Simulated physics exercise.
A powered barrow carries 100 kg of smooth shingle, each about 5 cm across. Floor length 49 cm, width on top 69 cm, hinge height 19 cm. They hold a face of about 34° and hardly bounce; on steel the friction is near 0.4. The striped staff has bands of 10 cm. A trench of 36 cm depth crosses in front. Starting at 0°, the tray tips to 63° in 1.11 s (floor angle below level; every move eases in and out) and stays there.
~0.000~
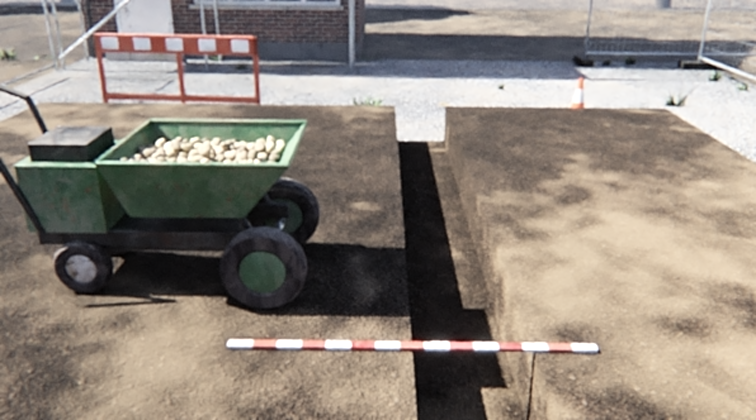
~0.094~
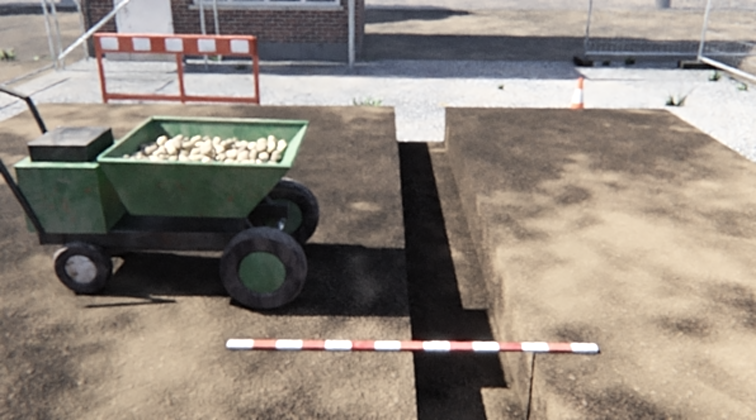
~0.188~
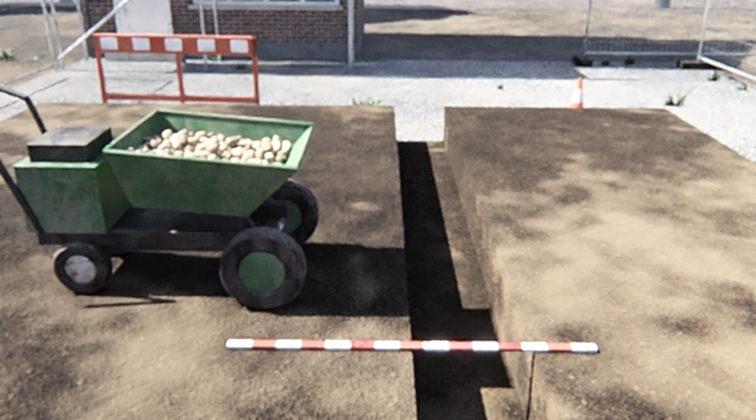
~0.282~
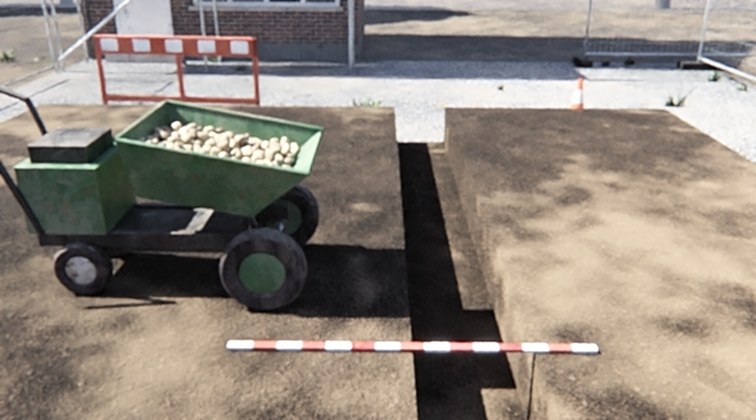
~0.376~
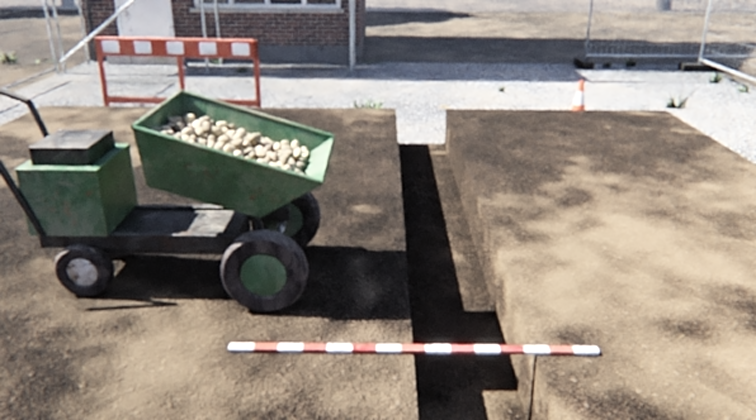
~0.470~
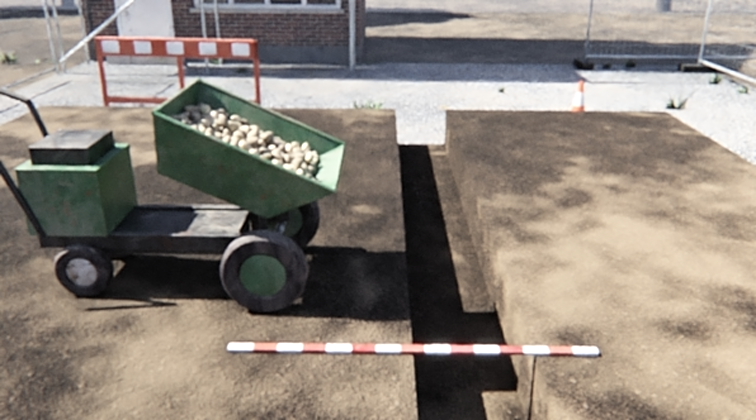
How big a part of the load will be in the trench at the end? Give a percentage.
About 94 per cent.
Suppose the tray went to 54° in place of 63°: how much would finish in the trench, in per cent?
In that case some 55 per cent.
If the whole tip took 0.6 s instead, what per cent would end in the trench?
It would be near 95 per cent.
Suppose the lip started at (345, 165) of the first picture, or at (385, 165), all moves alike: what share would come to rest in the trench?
Near 95 per cent from the first place, 65 from the second.
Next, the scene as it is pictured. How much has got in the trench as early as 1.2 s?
About 20 per cent by then.
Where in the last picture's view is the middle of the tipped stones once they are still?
Around (453, 331).
After 0.8 s the floor is at 53°; 100 % in the tray; the foremost stones are at (359, 209).
After 1.2 s the floor is at 63°; 70 % in the tray, 10 % short of the trench, 20 % in the trench; the foremost stones are at (452, 290).
After 1.6 s the floor is at 63°; 32 % in the tray, 9 % short of the trench, 59 % in the trench; the foremost stones are at (502, 341).
After 3.5 s the floor is at 63°; 0 % in the tray, 6 % short of the trench, 94 % in the trench; the foremost stones are at (501, 329).
